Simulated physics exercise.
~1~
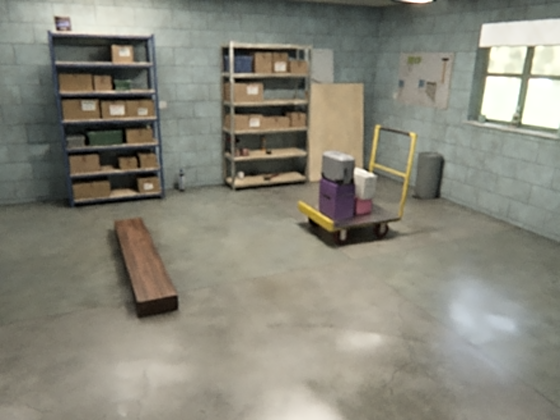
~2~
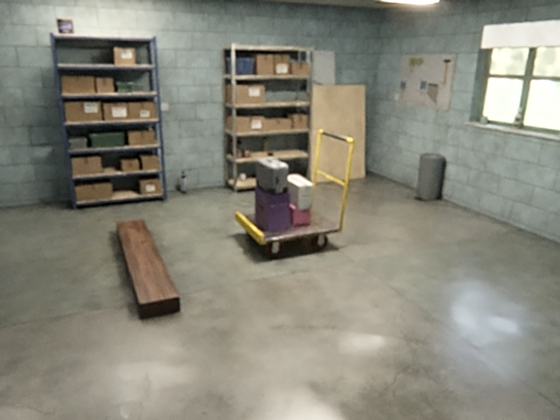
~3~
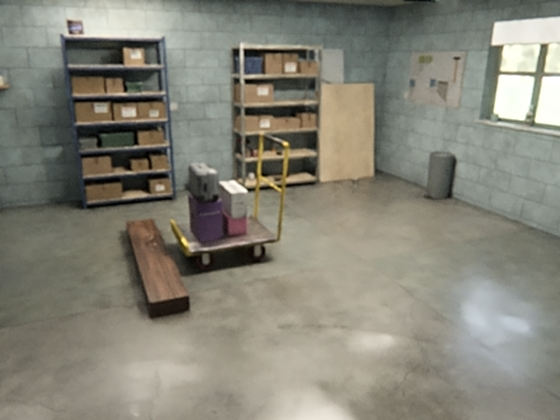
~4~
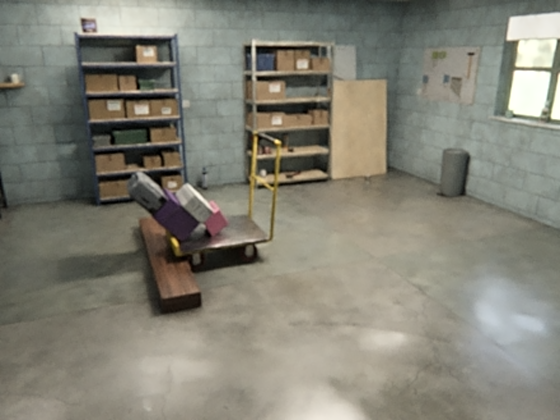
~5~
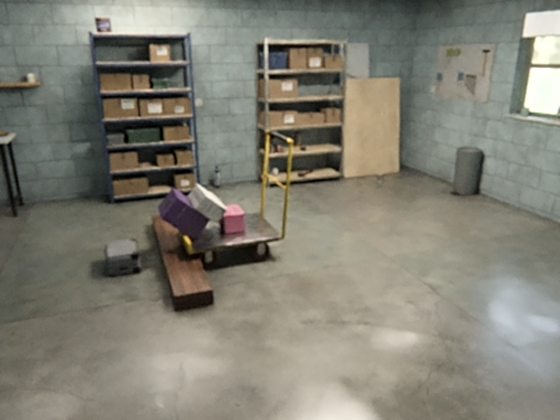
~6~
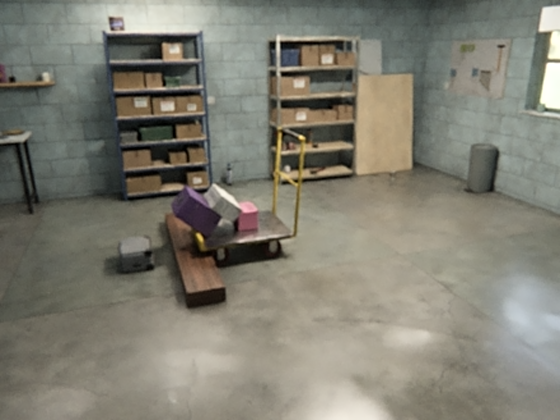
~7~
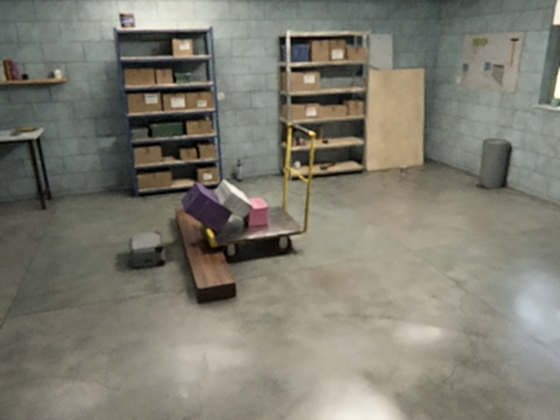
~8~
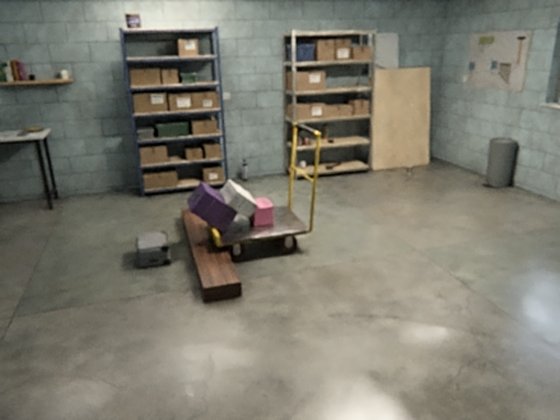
A loaded trolley rolls left into a wooden beam, toppling its boxes and spilling a grey case.
